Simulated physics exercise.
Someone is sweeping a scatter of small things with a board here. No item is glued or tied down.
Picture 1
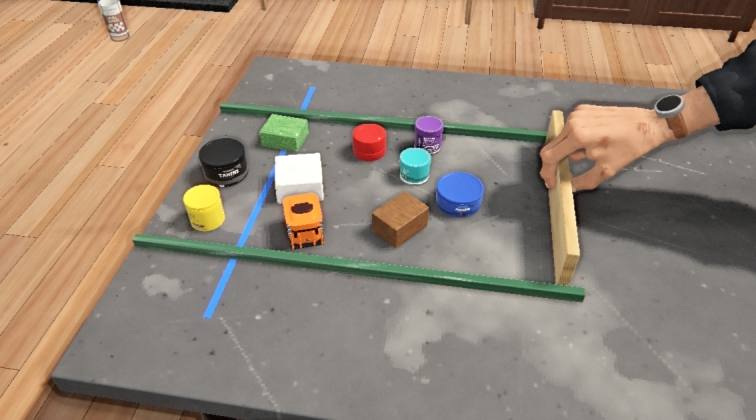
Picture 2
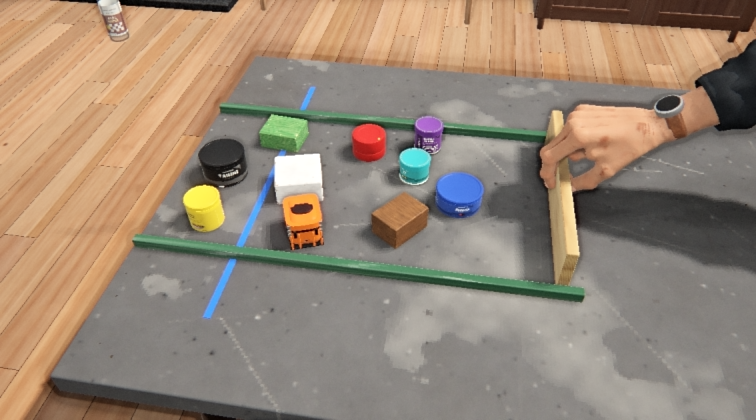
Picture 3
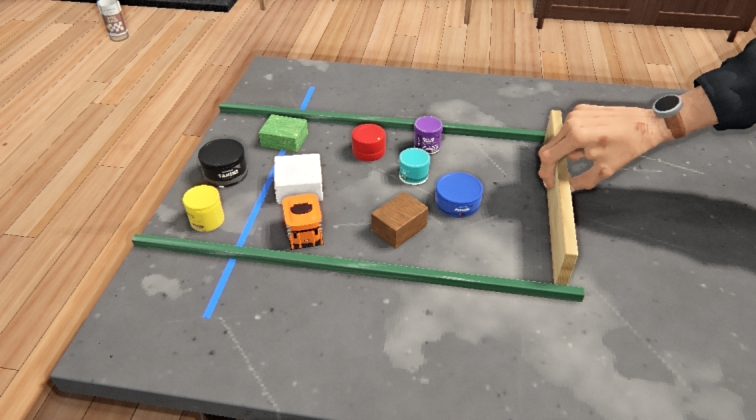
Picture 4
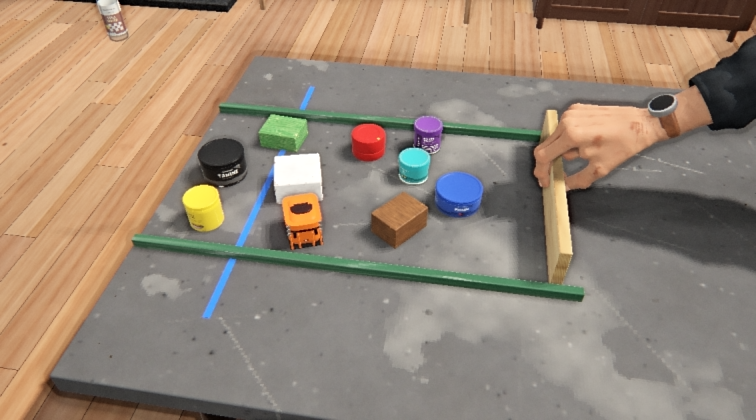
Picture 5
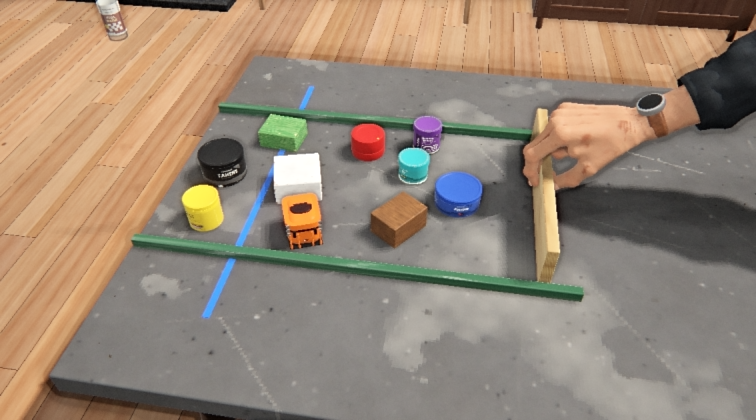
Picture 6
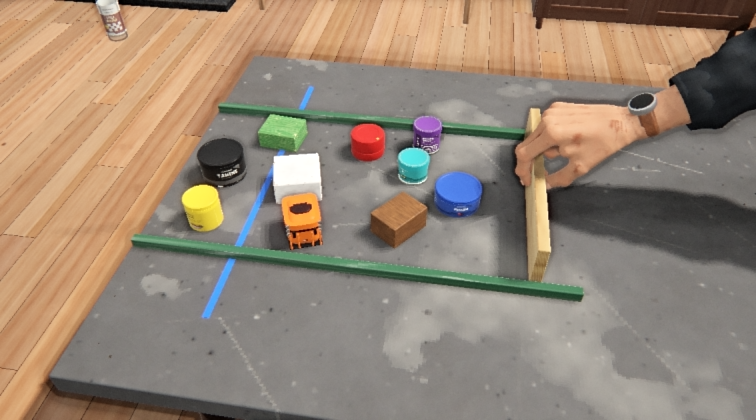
A hand holding a wooden board upright, then sliding it slightly left between green rails toward small tubs and blocks sitting still.
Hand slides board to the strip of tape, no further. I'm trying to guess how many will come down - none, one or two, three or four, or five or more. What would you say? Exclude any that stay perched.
The way I see it, one or two of them end up off the end.
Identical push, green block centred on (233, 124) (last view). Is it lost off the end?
From there it remains up.
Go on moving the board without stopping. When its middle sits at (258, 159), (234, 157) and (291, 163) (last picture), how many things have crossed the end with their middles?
1, 3 and 0.
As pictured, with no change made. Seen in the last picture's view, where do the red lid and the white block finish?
One ends up near (268, 136) and the other near (200, 172).
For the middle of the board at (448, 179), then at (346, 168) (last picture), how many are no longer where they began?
The first count is 1, and then it's 7.
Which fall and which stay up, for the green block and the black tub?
Green block keeps its place; black tub is gone.
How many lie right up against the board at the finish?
Tally at the end: 5.
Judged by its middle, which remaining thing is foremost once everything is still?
Looks like the yellow tub to me.
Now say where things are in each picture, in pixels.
In the first picture, black tub (224, 163); yellow tub (205, 208); green block (285, 133); board (559, 190); tape (271, 178).
In the second picture, yellow tub (205, 209); turquoise pot (414, 167).
In the third picture, green block (284, 133); board (558, 190).
In the fourth picture, black tub (223, 163); orange case (303, 220).
In the fifth picture, yellow tub (203, 209); white block (298, 178).
In the sixth picture, black tub (223, 163); yellow tub (203, 209); green block (283, 133); board (535, 187); tape (270, 178).
Soon after, none off yet; black tub at rest near (223, 163); yellow tub at rest near (203, 209); green block at rest near (283, 133).
In the end, the number that fall off is one or two; gone, black tub.
